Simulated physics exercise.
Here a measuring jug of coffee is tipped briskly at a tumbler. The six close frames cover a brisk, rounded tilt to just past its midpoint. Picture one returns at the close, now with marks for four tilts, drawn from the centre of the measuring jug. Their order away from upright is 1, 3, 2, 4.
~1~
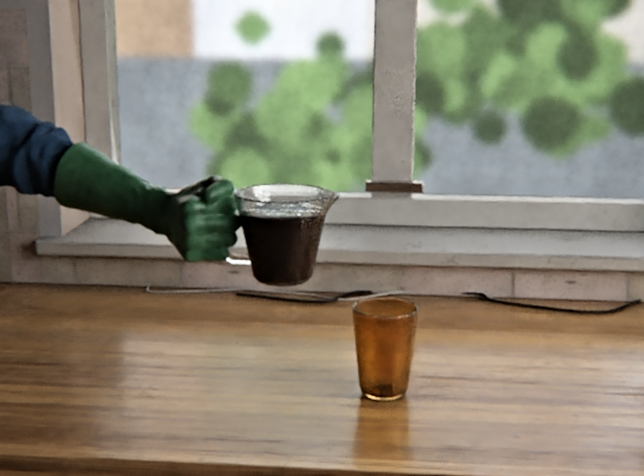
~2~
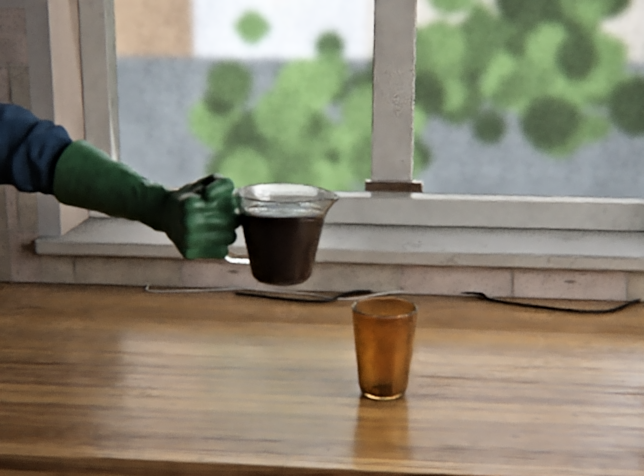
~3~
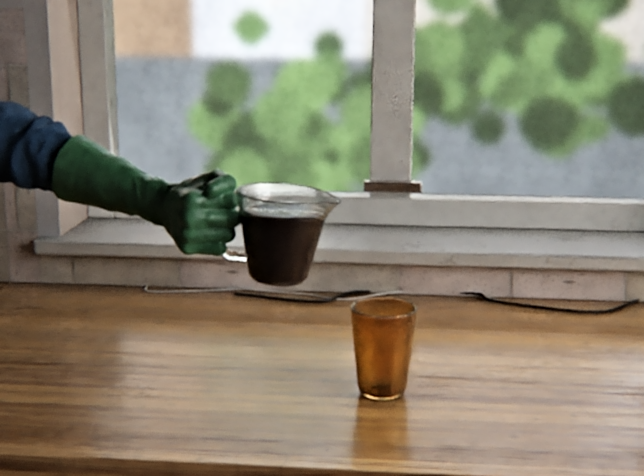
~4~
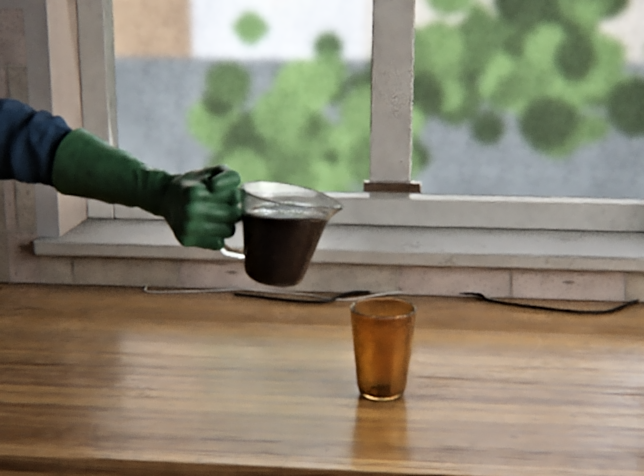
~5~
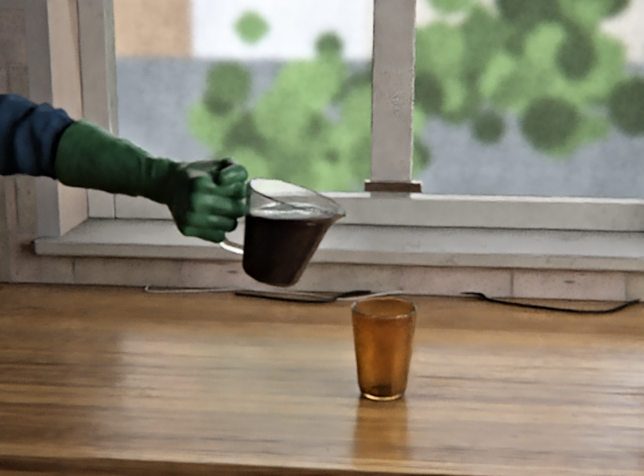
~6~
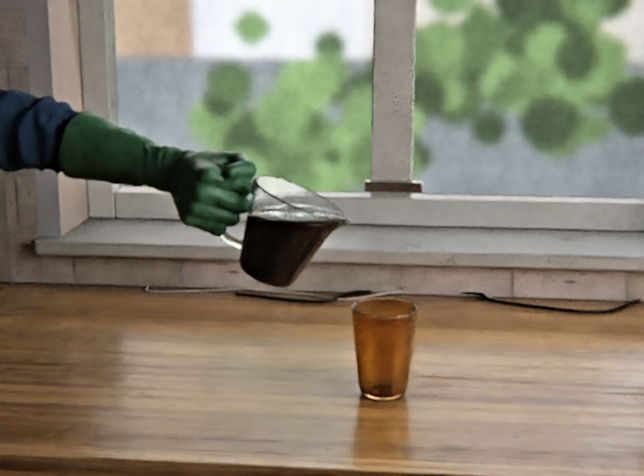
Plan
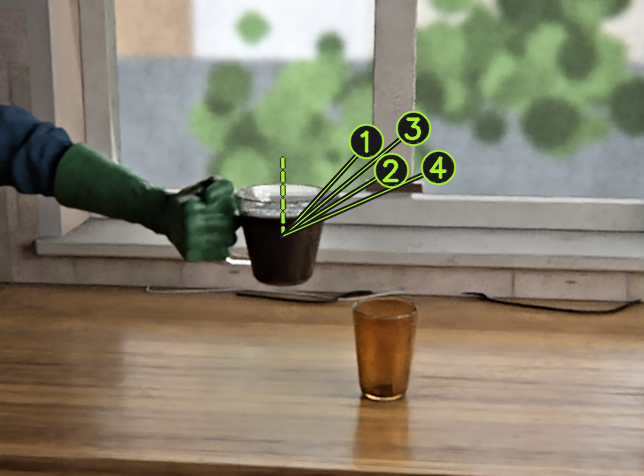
A green-gloved hand holds a glass jug of dark liquid and tilts it rightward.
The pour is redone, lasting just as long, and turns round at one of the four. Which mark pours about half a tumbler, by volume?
The answer is line 3.
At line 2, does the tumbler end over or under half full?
Over.
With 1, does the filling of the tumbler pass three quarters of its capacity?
No, it does not.
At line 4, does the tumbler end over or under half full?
Over half.
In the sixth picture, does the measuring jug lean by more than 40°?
No.
In lime, 1 at (356, 155); 2 at (376, 178); 3 at (400, 139); 4 at (422, 175).
If 1 is chosen, the tumbler ends with about 32 % of what it can hold.
If 2 is chosen, the tumbler ends with about 67 % of what it can hold.
If 3 is chosen, the tumbler ends with about 50 % of what it can hold.
If 4 is chosen, the tumbler ends with about 82 % of what it can hold; 5 % of the coffee is spilt.
